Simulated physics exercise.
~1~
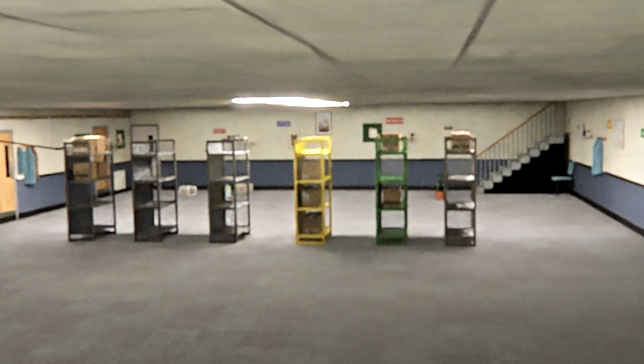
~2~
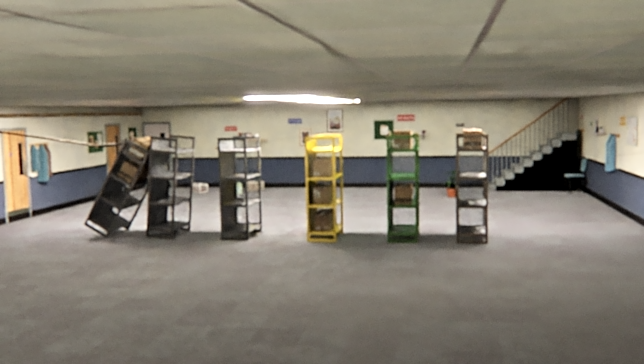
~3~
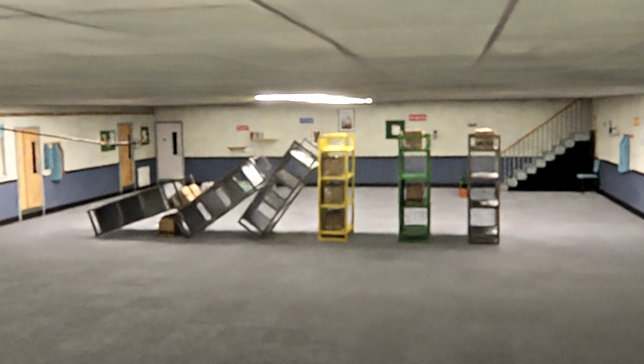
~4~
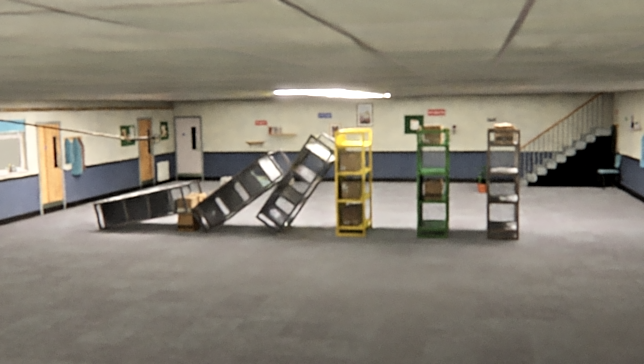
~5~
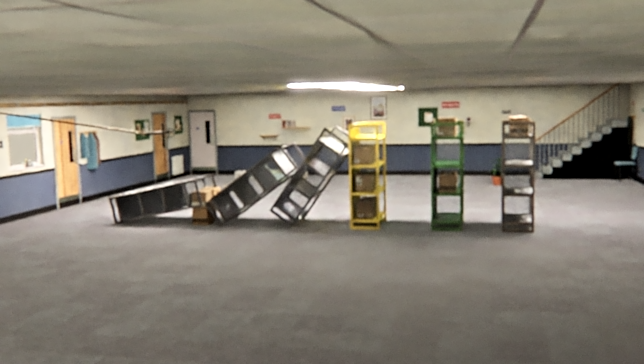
In this clip, a pole at the left tips the first of six shelving racks in a basement-like room, and it topples rightward, spilling cartons and knocking over the next two, which end leaning in a slant against the yellow rack, while the last three stay standing.
